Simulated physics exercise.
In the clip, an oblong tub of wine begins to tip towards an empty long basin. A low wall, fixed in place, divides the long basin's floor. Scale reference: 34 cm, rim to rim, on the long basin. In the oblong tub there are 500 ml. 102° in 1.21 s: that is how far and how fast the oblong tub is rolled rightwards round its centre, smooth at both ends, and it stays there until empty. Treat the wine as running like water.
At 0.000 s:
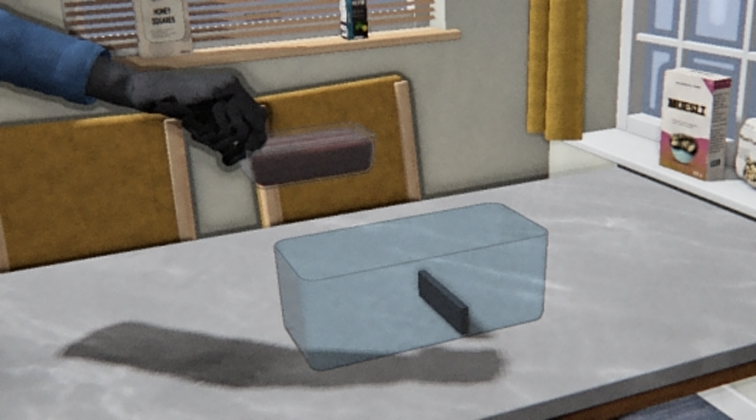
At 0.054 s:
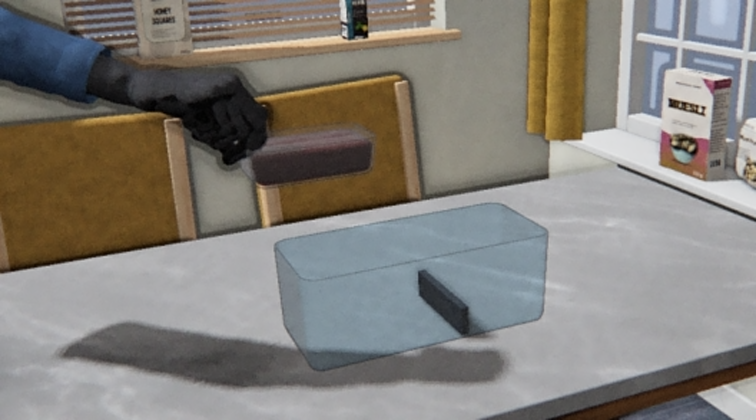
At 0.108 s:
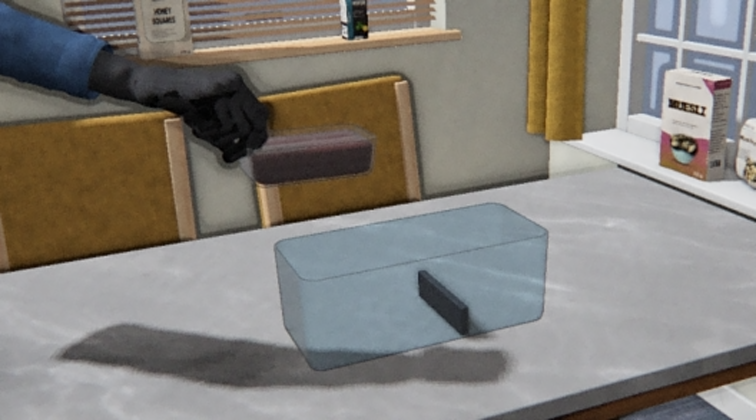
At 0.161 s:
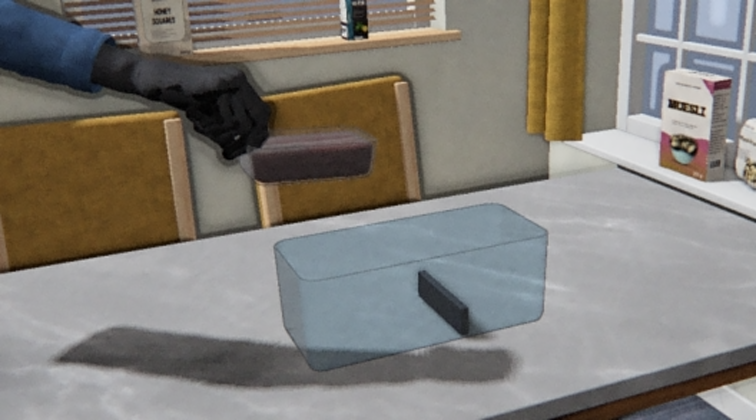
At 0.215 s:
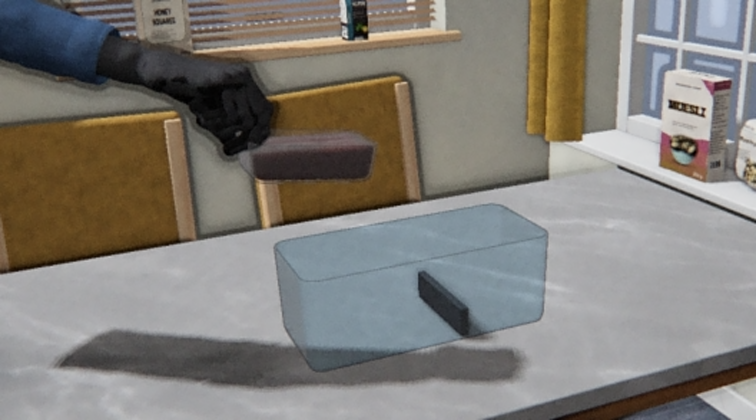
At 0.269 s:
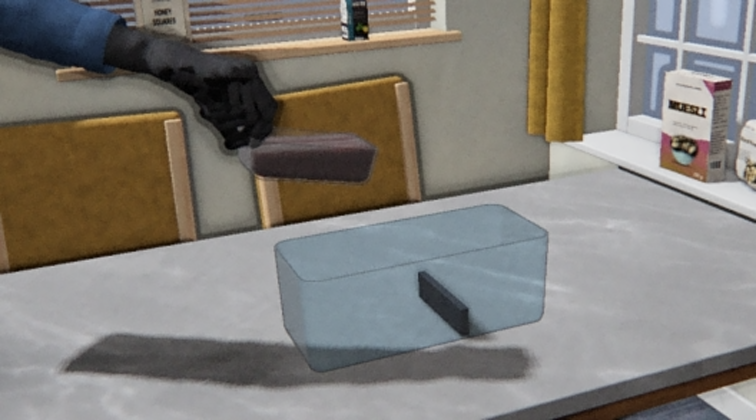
A black-gloved hand held a dark, oblong tub above a clear, bluish long basin on a gray table, then slowly tilted the tub slightly rightwards, while the basin and its low, dark wall stayed still.
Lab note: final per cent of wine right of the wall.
Approx. 5 %.
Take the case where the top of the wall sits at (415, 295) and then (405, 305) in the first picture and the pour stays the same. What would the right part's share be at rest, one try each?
The first try gives 65 percent and the second 70 percent.
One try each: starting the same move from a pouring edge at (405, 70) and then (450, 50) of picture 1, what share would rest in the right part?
75 in a hundred, followed by 60 in a hundred.
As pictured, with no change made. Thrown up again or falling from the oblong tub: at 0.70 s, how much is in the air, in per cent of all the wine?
Some 40 % is the figure.
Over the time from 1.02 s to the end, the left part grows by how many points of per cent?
Some 6 per cent.
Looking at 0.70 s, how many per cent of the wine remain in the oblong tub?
About 18 per cent.
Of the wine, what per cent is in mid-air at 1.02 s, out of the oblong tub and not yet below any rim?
4 per cent, roughly.
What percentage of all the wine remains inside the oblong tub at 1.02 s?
3 in a hundred, give or take.
After 0.70 s the tilt is 64° and 17 per cent is still to pour, 42 is left of the wall and 1 right of it.
After 1.02 s the tilt is 96° and 3 per cent is still to pour, 88 is left of the wall and 4 right of it.
After 1.35 s the tilt is 102° and 0 per cent is still to pour, 93 is left of the wall and 5 right of it.
After 1.71 s the tilt is 102° and 0 per cent is still to pour, 93 is left of the wall and 5 right of it.
In the end 93 per cent lies left of the wall, 5 right of it and 2 outside.
